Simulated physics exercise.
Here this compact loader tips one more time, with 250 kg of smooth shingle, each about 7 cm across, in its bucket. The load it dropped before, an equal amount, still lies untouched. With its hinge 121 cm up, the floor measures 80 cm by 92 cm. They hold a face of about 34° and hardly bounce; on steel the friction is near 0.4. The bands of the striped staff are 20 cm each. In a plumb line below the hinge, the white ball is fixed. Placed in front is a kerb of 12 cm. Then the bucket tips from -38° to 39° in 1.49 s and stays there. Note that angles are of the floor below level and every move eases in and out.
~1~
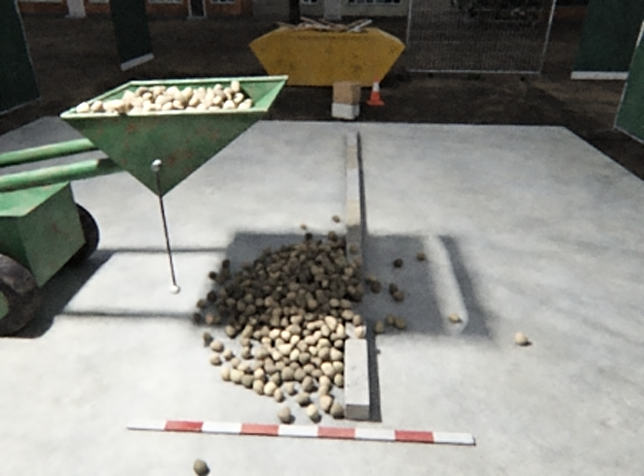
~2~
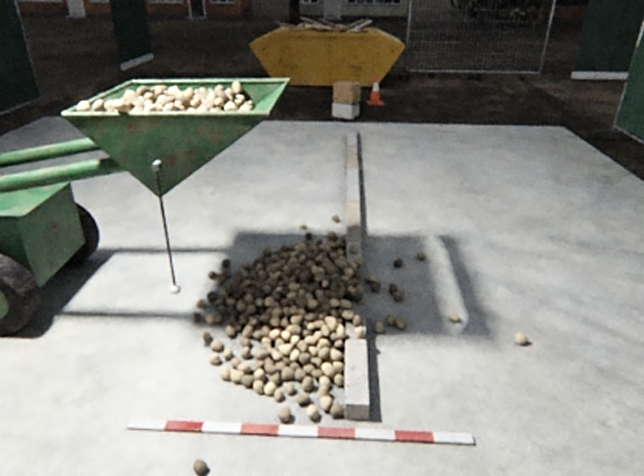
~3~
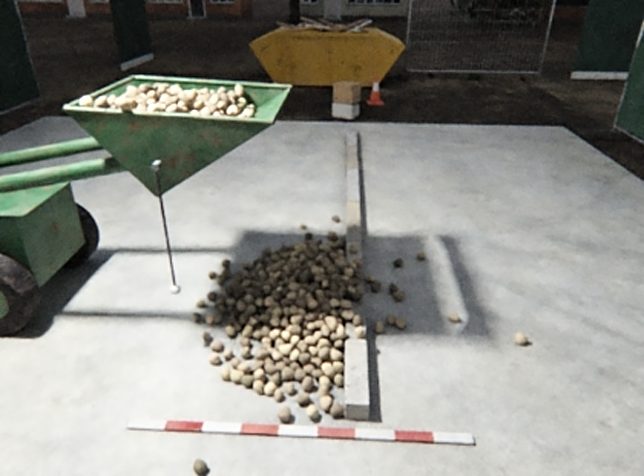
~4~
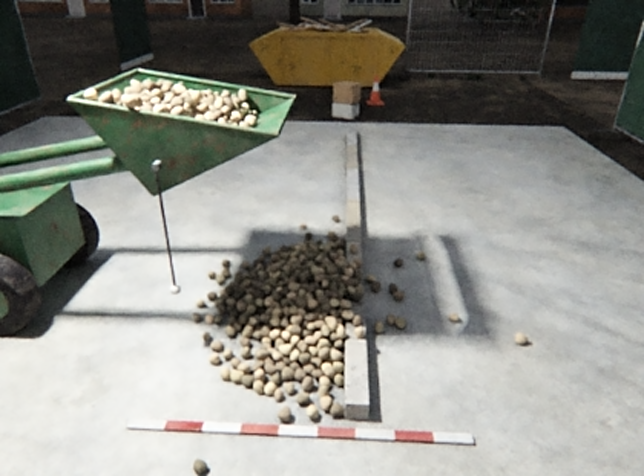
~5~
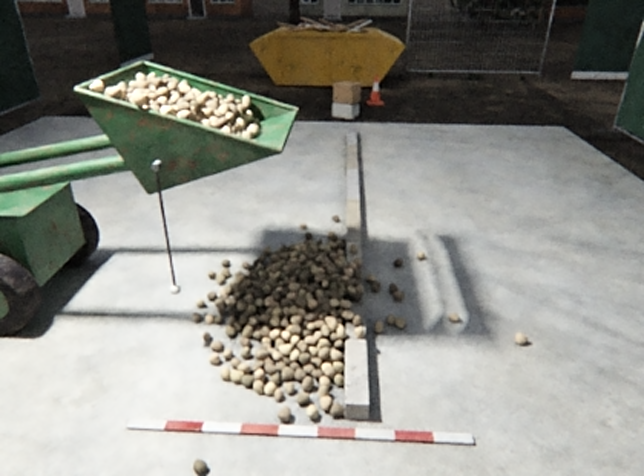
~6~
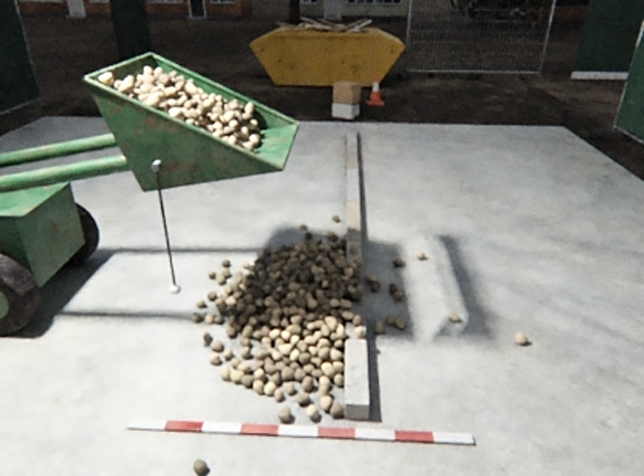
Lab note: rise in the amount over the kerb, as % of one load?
Approximately 29 %.
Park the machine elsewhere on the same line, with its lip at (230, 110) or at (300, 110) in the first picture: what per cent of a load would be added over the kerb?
Case one about 5 %, case two about 55 %.
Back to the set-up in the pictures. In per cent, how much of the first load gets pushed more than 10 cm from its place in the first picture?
Around 15 in a hundred.
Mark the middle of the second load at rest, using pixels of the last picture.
Near (324, 287).
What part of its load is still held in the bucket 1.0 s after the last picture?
About 30 percent is still in there.
Then, 0.5 s after the last picture the floor is at 27°; in per cent of one load, 98 in the bucket, 101 on this side of the kerb, 2 over the kerb; the foremost stones are at (421, 297).
Then, 1.0 s after the last picture the floor is at 39°; in per cent of one load, 29 in the bucket, 168 on this side of the kerb, 3 over the kerb; the foremost stones are at (421, 297).
Then, 1.3 s after the last picture the floor is at 39°; in per cent of one load, 0 in the bucket, 182 on this side of the kerb, 18 over the kerb; the foremost stones are at (450, 299).
Then, 3.8 s after the last picture the floor is at 39°; in per cent of one load, 0 in the bucket, 169 on this side of the kerb, 31 over the kerb; the foremost stones are at (514, 297). Net gain over the kerb, 29.
